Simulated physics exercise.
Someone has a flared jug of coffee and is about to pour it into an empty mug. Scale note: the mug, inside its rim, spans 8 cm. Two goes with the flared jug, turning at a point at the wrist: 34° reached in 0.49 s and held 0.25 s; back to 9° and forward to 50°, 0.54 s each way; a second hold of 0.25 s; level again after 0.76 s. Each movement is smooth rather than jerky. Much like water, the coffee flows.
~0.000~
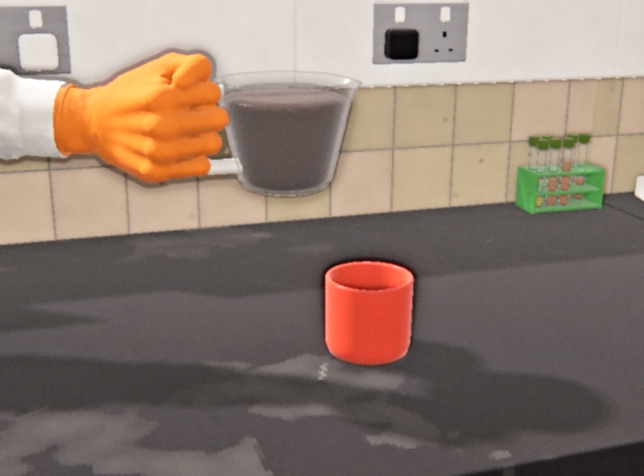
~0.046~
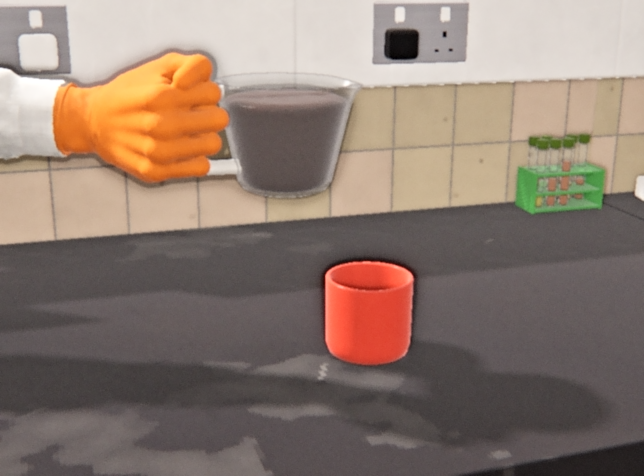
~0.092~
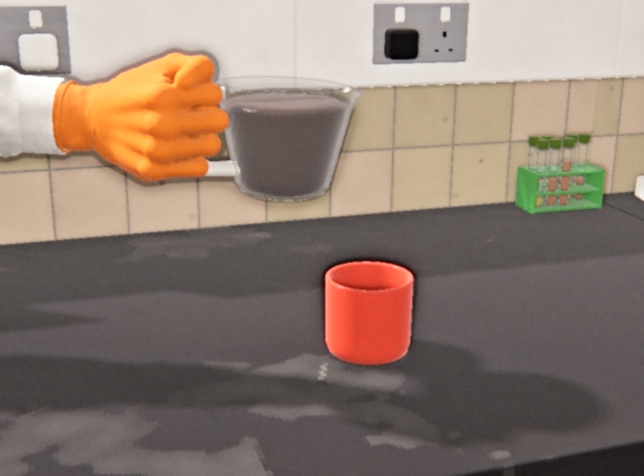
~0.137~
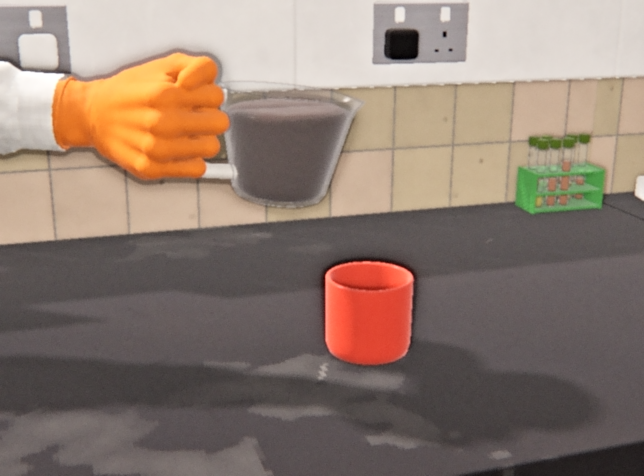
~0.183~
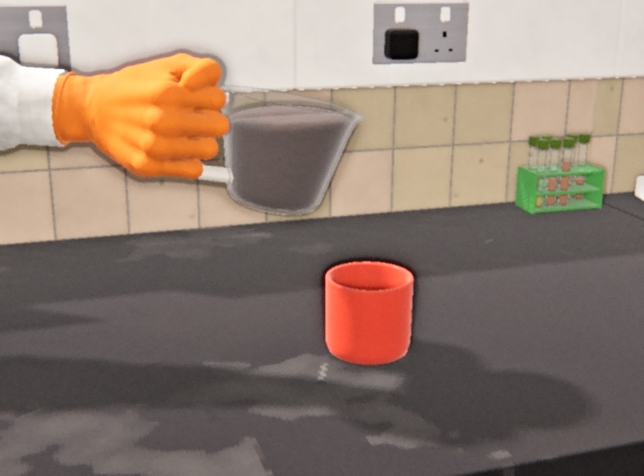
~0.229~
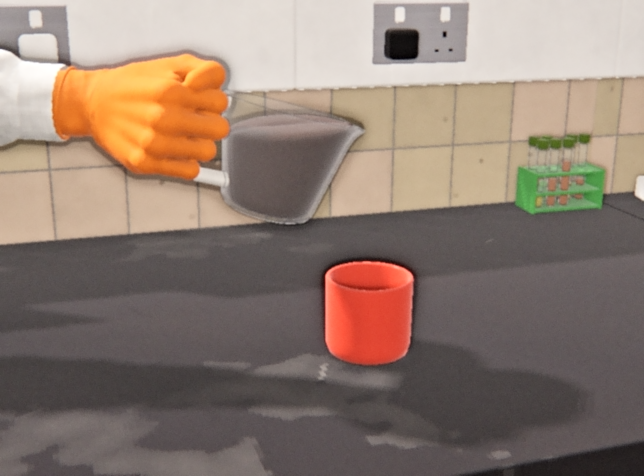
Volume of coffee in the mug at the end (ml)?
Roughly 290 ml of coffee ends up in the mug.
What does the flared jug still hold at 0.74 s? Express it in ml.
I'd put it at around 420 ml.
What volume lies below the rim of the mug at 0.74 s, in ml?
About 80 ml.
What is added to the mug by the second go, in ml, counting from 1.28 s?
About 160 ml.
Then, 0.74 s in, the tilt is 34° and the mug has 75 ml, the flared jug 420 ml, and 0 ml is on the counter.
Then, 1.28 s in, the tilt is 9° and the mug has 135 ml, the flared jug 400 ml, and 5 ml is on the counter.
Then, 2.07 s in, the tilt is 50° and the mug has 230 ml, the flared jug 270 ml, and 5 ml is on the counter.
Then, 2.61 s in, the tilt is 9° and the mug has 290 ml, the flared jug 240 ml, and 5 ml is on the counter.
Finally, the mug has 290 ml, the flared jug 240 ml, and 5 ml is on the counter.
